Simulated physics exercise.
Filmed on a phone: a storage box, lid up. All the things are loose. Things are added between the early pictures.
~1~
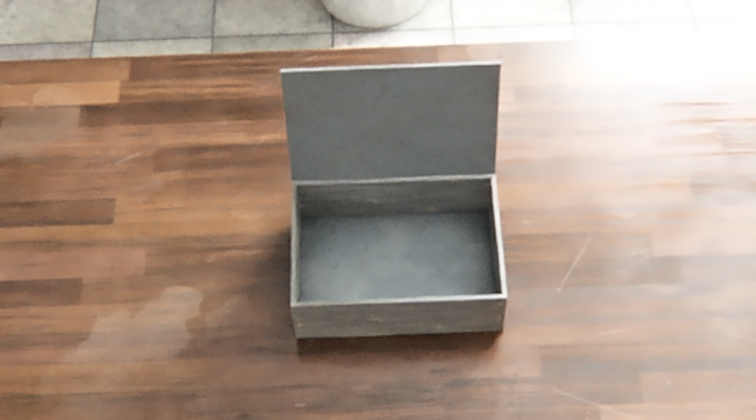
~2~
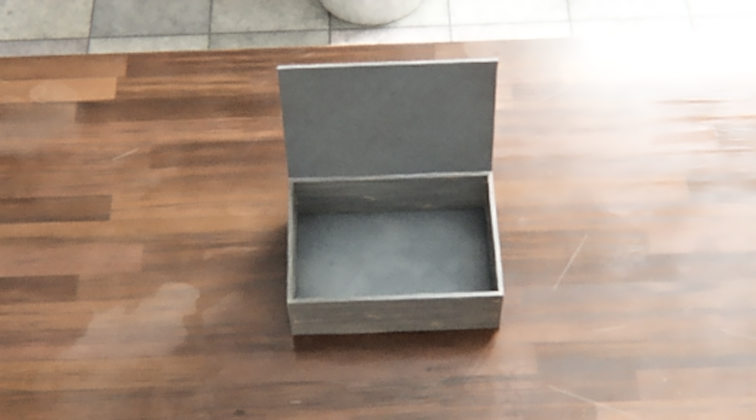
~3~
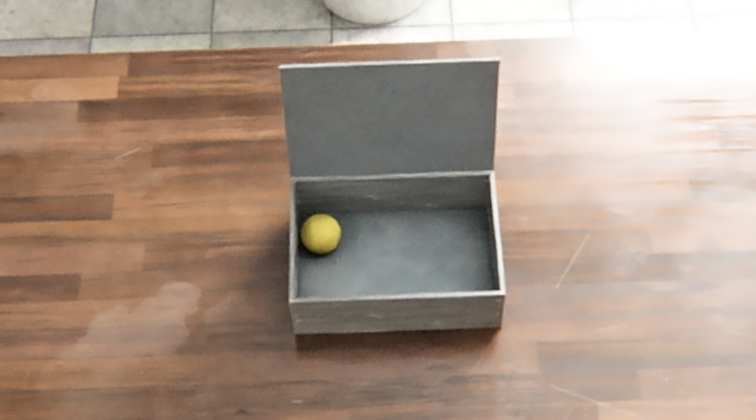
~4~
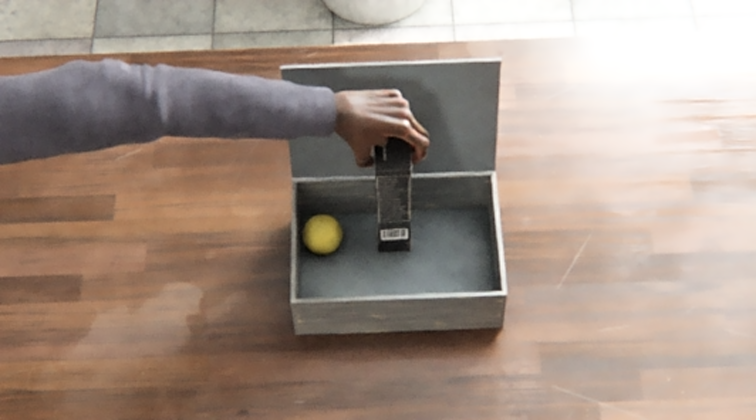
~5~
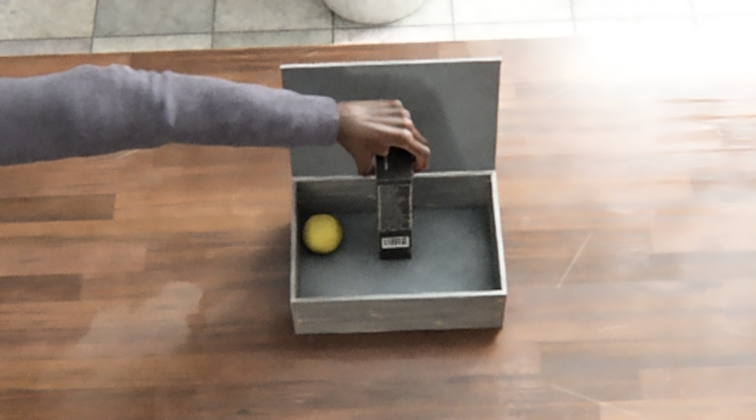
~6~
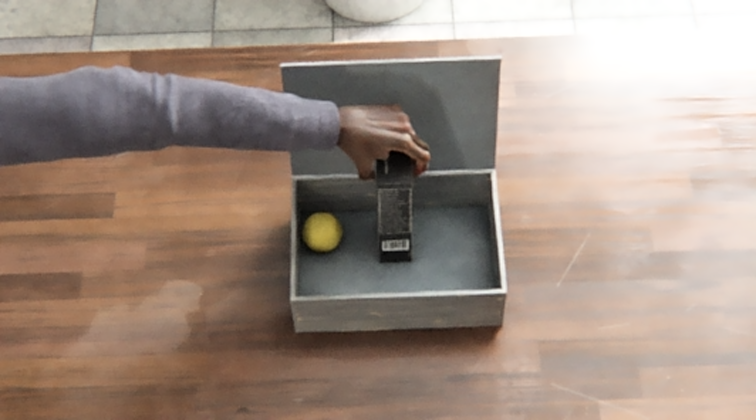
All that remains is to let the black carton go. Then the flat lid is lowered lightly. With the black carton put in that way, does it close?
Here the lid stays ajar.
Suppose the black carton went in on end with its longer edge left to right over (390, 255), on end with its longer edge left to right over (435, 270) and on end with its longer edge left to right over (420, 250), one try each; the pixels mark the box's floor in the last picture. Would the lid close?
In the first case it will not close; in the second case it is held up; in the third case it is held up.
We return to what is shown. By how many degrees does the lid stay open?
About 25°.
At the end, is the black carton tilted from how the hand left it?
The black carton tips.
Then, 1.60 s later than the last frame, lid 65° above the rim; black carton tilted by 8° near (395, 211).
Then, 1.90 s later than the last frame, lid 34° above the rim; black carton tilted by 41° near (396, 251).
When it is over, lid 23° above the rim; lying over in the box, black carton; yellow lemon as before. End places, in pixels of the last picture, black carton near (396, 255).
